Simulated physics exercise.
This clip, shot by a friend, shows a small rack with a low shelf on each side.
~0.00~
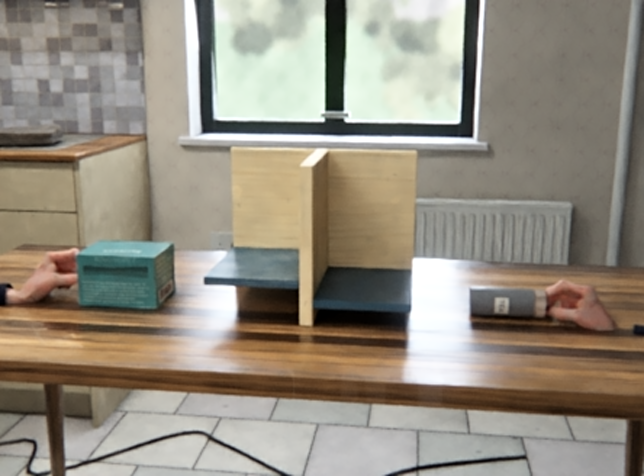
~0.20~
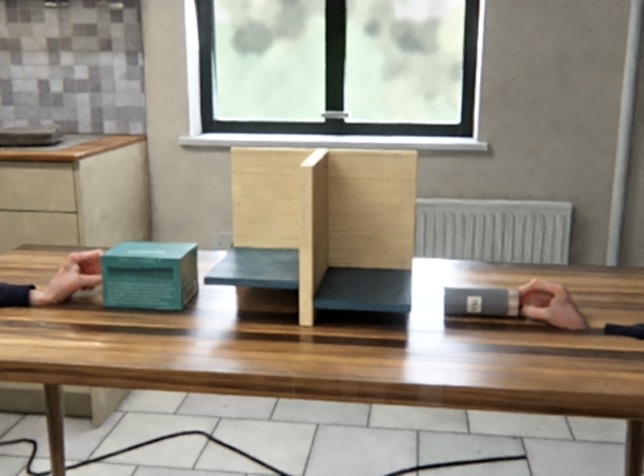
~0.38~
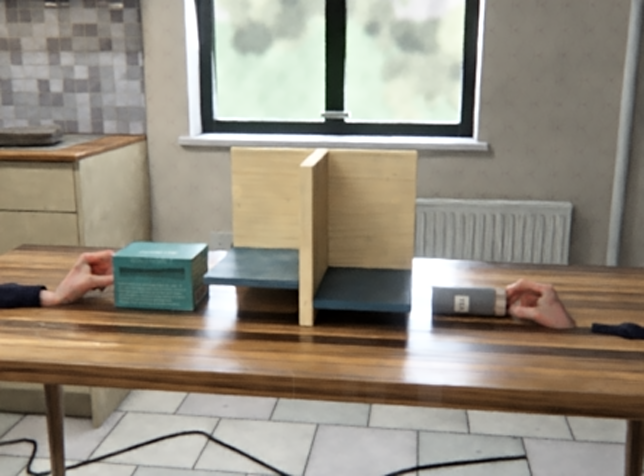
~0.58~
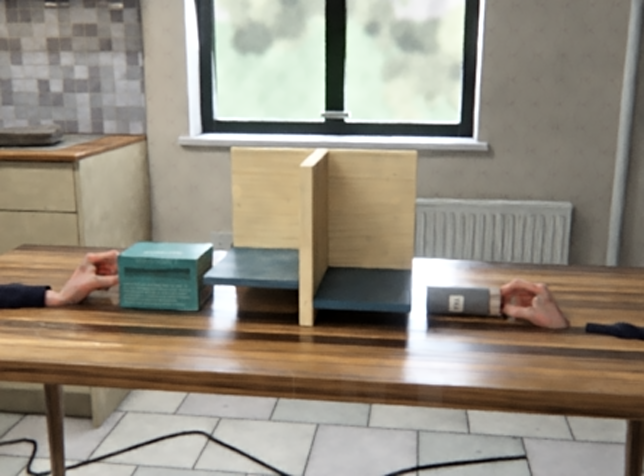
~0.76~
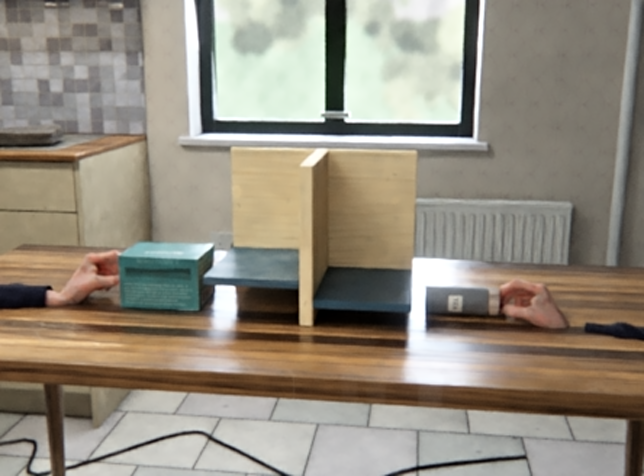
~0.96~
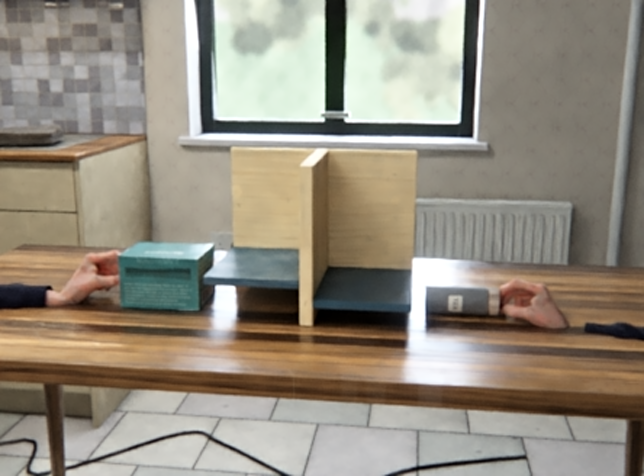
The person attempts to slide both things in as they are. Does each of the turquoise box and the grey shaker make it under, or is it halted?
My prediction: The turquoise box ends up stuck outside; the grey shaker ends up stuck outside.
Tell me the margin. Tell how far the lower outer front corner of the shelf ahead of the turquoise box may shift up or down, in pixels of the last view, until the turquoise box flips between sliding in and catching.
20 pixels up.
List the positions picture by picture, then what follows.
Hands sliding the things forward; turquoise box (128, 273); grey shaker (507, 302); shelf (315, 233), in the first picture.
Hands sliding the things forward; grey shaker (480, 301); shelf (315, 233), in the second picture.
Hands sliding the things forward; turquoise box (162, 275); shelf (315, 233), in the third picture.
Hands sliding the things forward; grey shaker (462, 300); shelf (315, 233), in the fourth picture.
Hands sliding the things forward; turquoise box (168, 275); shelf (315, 233), in the fifth picture.
Hands sliding the things forward; turquoise box (169, 275); grey shaker (461, 300); shelf (315, 233), in the sixth picture.
After 1.18 s, turquoise box sliding up to the opening near (175, 276); grey shaker sliding up to the opening near (452, 300).
In the end (2.2 s), the turquoise box stops at the shelf, near (180, 275); the grey shaker stops at the shelf, near (448, 300).
